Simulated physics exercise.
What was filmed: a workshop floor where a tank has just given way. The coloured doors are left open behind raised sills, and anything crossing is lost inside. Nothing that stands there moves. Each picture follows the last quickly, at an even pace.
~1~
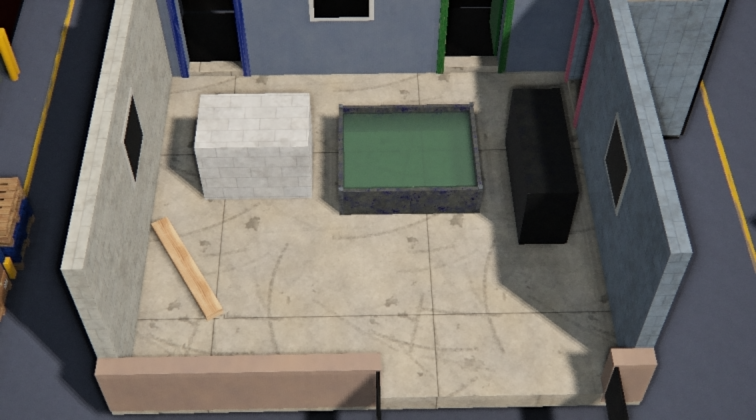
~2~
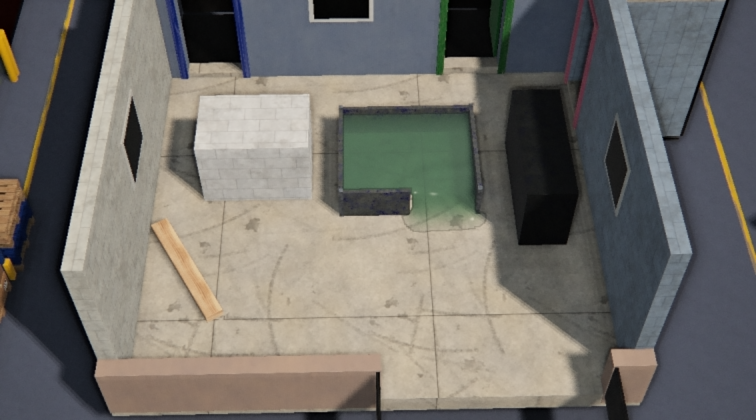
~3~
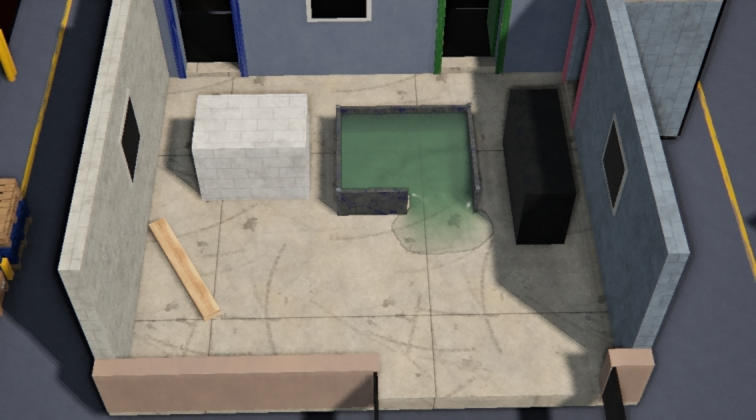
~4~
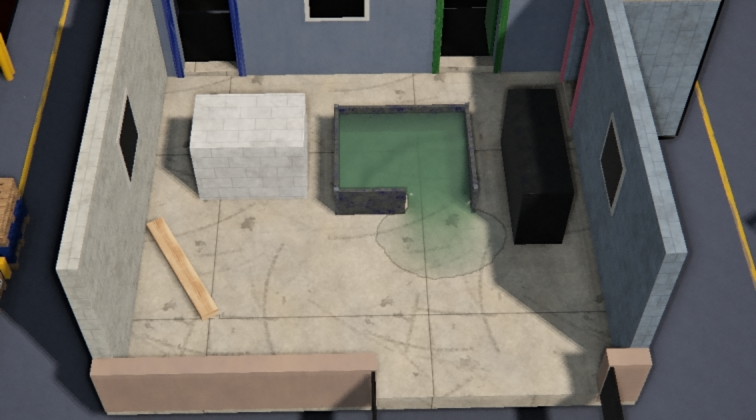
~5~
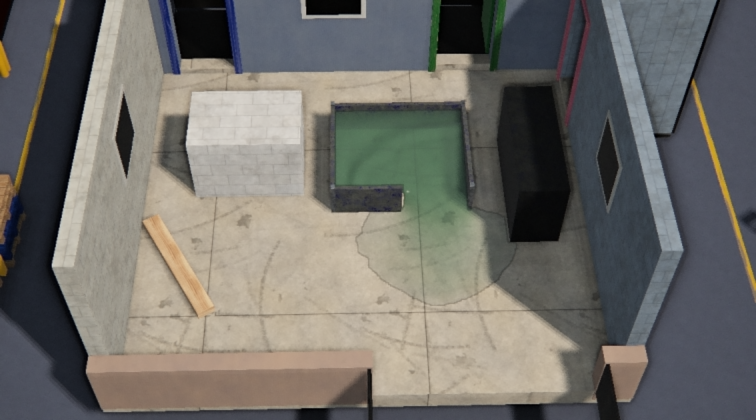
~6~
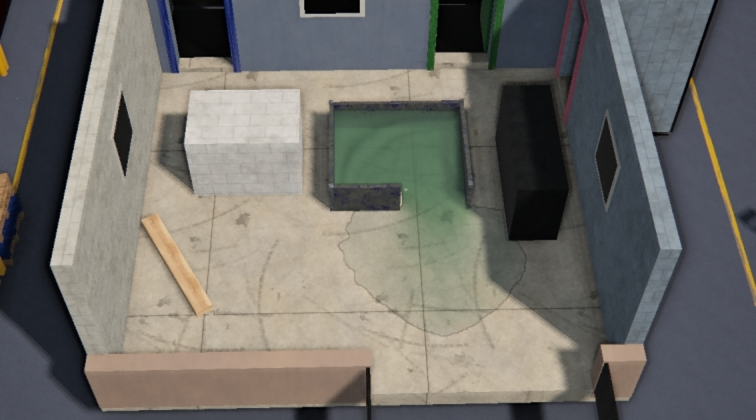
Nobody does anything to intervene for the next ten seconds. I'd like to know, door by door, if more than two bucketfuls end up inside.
My prediction: The green door ends up at or below the line; the pink door ends up at or below the line; the blue door ends up at or below the line.
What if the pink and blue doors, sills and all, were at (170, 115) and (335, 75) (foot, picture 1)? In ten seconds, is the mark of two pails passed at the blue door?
Blue: Comes in low.
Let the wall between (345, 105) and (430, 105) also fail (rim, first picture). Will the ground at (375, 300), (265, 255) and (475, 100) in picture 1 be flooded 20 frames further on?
The three spots, in order, are spared, spared and inundated.
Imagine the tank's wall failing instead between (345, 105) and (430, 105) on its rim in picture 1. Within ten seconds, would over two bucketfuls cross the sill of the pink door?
Pink door: Exceeds the limit.
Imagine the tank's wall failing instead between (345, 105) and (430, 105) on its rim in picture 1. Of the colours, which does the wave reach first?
Answer: The green-painted one.
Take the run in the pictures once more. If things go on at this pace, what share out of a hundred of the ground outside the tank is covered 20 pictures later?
Some 35 in a hundred.
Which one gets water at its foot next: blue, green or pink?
The door marked pink.
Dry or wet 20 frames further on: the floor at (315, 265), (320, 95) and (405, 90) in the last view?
First spot spared, second spot spared, third spot spared.
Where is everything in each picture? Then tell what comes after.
In the first frame, still water in the water tank at (408, 150).
In the second frame, the front is at (479, 221), out from the gap at (443, 206).
In the third frame, water pours out at (440, 206) and has run to (486, 234).
In the fourth frame, the front is at (421, 271), out from the gap at (438, 205).
In the fifth frame, the front is at (427, 297), out from the gap at (435, 203).
In the sixth frame, water pours out at (433, 201) and has run to (437, 329).
A moment on, water covers 25 % of the floor; the green door not reached, the pink door not reached, the blue door not reached.
Next, water covers 30 % of the floor; the green door not reached, the pink door not reached, the blue door not reached.
Then, water covers 35 % of the floor; the green door not reached, the pink door not reached, the blue door not reached.
Later, water covers 45 % of the floor; the green door not reached, the pink door not reached, the blue door not reached.
In the end, water covers 45 % of the floor; the green door not reached, the pink door wet at the sill, nothing in, the blue door not reached.
